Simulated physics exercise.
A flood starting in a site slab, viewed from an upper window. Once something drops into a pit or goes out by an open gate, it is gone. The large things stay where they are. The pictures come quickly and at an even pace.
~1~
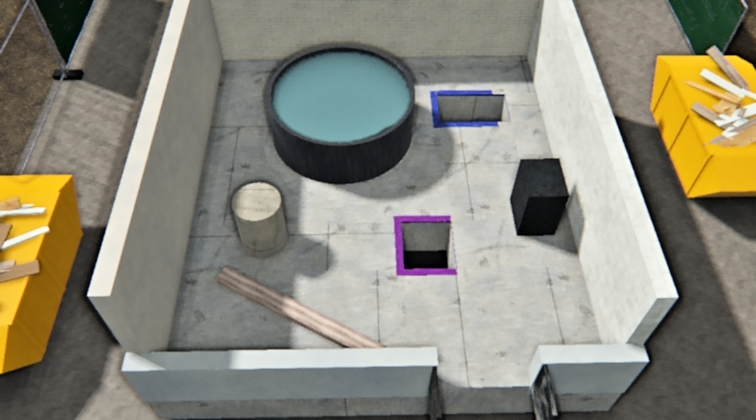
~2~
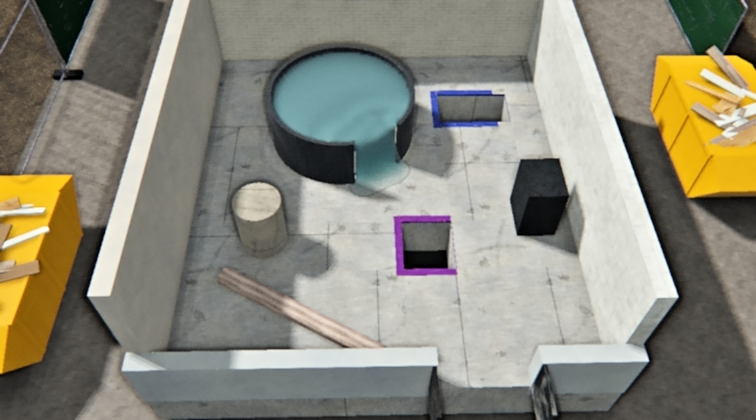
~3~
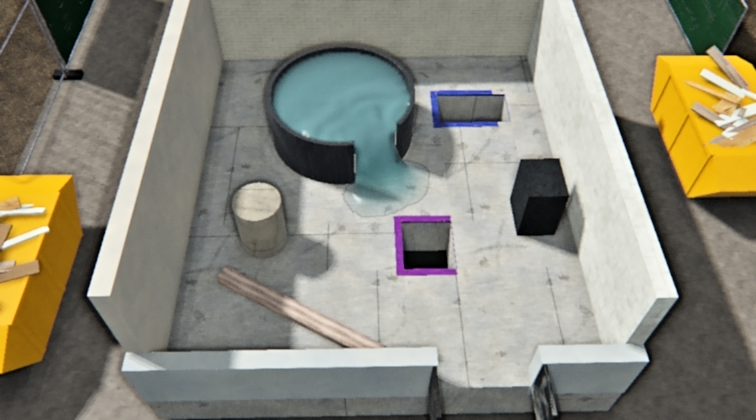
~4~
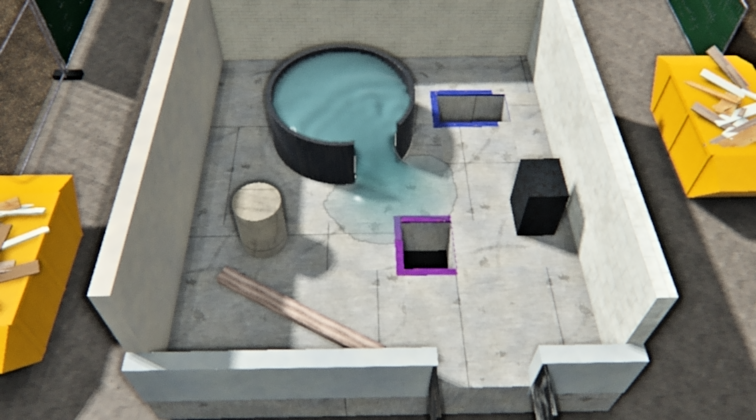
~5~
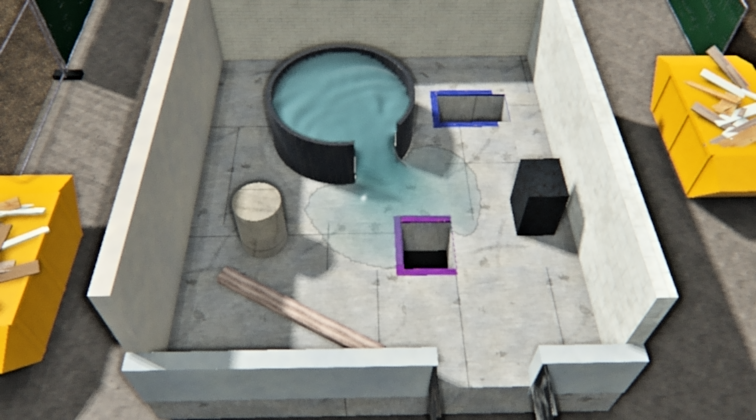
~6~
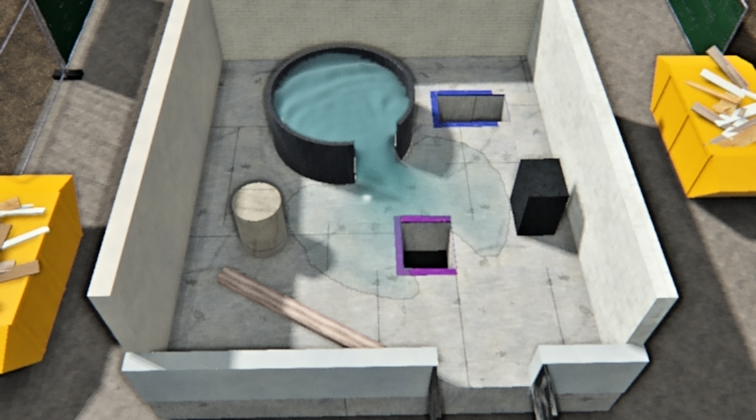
Water pours from a gap in the front of a round black pool and spreads thinly across the pale slab of a walled site, seen from a steady, high viewpoint. A blue-edged opening lies right of the pool, a purple-edged pit in front, a black block rightward, and a pale cylinder and planks leftward, between yellow skips outside. The sheet widens toward the viewer, reaching around the purple edge and close to the block.
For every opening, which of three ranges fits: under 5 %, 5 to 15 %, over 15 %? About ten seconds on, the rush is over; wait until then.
Gate, 5 to 15 %; blue pit, under 5 %; purple pit, over 15 %.
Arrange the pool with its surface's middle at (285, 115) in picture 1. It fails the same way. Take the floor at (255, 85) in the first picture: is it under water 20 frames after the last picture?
Result: Unwetted.
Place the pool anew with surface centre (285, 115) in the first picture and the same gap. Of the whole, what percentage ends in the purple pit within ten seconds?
Share in the purple pit - 30 in a hundred.
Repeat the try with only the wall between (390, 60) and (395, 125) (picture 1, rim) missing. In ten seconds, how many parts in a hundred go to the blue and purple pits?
In percent: Blue 55, purple 6.
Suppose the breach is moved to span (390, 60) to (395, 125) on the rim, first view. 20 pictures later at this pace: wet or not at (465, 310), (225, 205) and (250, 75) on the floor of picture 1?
First spot submerged, second spot spared, third spot spared.
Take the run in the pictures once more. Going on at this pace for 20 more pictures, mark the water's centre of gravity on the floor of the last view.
Centre of the water: Near (375, 178).
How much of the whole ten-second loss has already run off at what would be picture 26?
My reading is near 45 per cent.
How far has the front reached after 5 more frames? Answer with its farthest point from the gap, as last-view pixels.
At roughly (589, 320).
A moment on, water covers 30 % of the floor; the gate 0 %, the blue pit 0 %, the purple pit 8 %.
Next, water covers 40 % of the floor; the gate 0 %, the blue pit 0 %, the purple pit 14 %.
Then, water covers 55 % of the floor; the gate 2 %, the blue pit 0 %, the purple pit 20 %.
Later, water covers 65 % of the floor; the gate 7 %, the blue pit 1 %, the purple pit 29 %.
In the end, water covers 85 % of the floor; the gate 11 %, the blue pit 3 %, the purple pit 37 %.
